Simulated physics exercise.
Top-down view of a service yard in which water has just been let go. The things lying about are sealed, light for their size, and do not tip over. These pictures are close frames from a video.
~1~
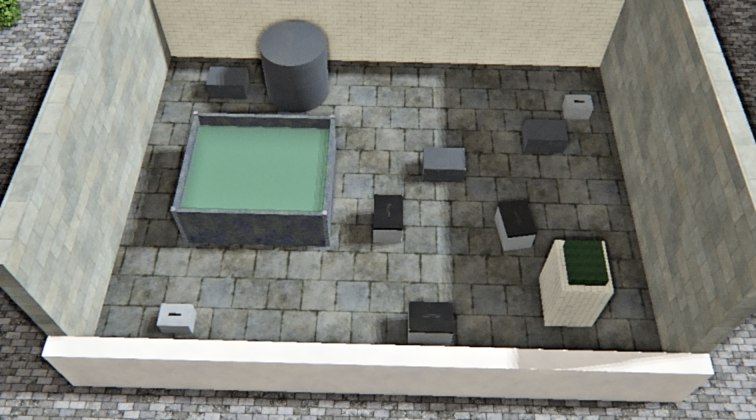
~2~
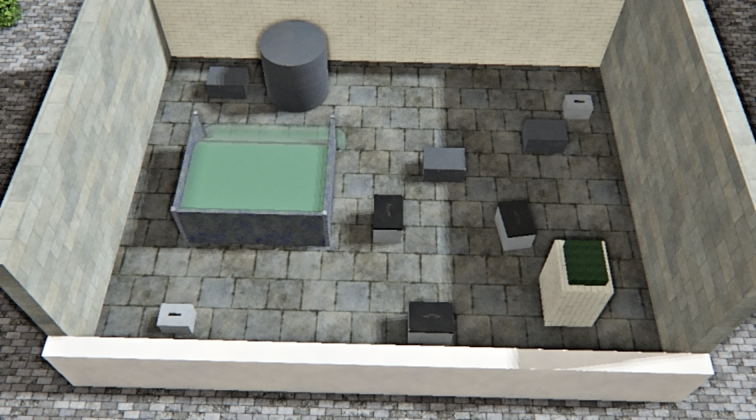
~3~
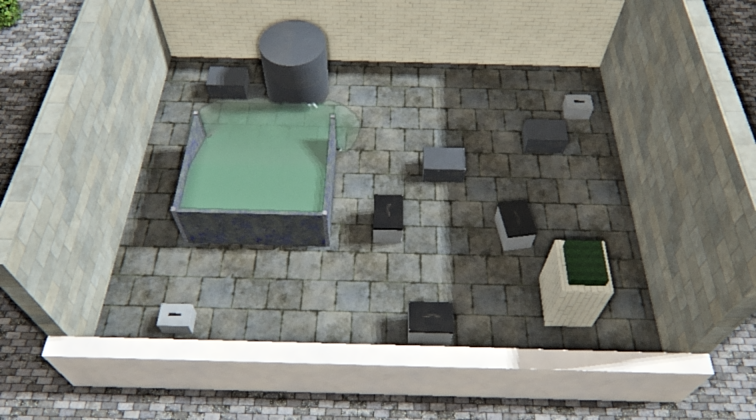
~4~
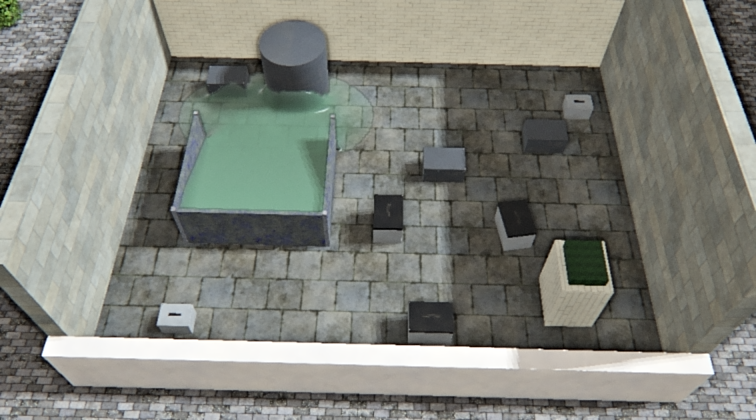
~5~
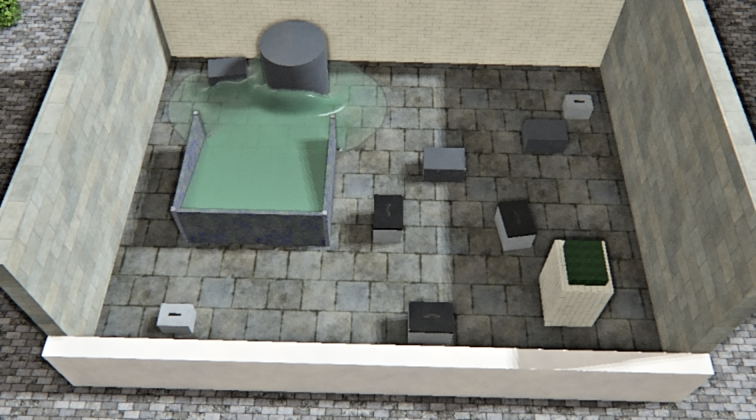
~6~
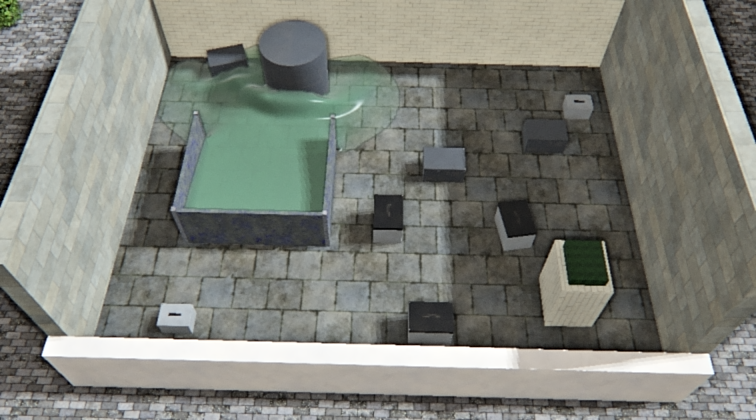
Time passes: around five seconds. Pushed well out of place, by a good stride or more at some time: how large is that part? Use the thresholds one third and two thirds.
I'd put it between one third and two thirds.
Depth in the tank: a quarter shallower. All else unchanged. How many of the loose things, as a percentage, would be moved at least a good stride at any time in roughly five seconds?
Around 40 in a hundred.
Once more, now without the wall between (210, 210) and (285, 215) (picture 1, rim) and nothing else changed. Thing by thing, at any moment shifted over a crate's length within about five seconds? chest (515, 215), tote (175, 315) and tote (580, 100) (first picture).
Taking them in order, displaced that much, displaced that much, less than that.
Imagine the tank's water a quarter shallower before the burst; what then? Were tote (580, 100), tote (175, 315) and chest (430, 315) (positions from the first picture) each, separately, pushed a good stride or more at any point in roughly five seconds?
Answers, in the order asked: Went past the threshold, went past the threshold, stayed within the threshold.
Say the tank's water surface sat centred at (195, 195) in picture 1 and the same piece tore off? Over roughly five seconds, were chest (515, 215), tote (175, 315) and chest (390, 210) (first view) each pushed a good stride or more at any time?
Not far, Not far, Far enough.
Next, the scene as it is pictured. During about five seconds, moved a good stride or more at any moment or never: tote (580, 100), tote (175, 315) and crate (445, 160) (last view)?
The first one traveled far, the second traveled far and the third stayed within range.
A moment on, 1 of 8 are well off their spots; 0 afloat.
Next, 1 of 8 are well off their spots; 1 afloat.
Later, 1 of 8 are well off their spots; 1 afloat.
In the end, 2 of 8 are well off their spots, and 3 have been at some point; 2 afloat.
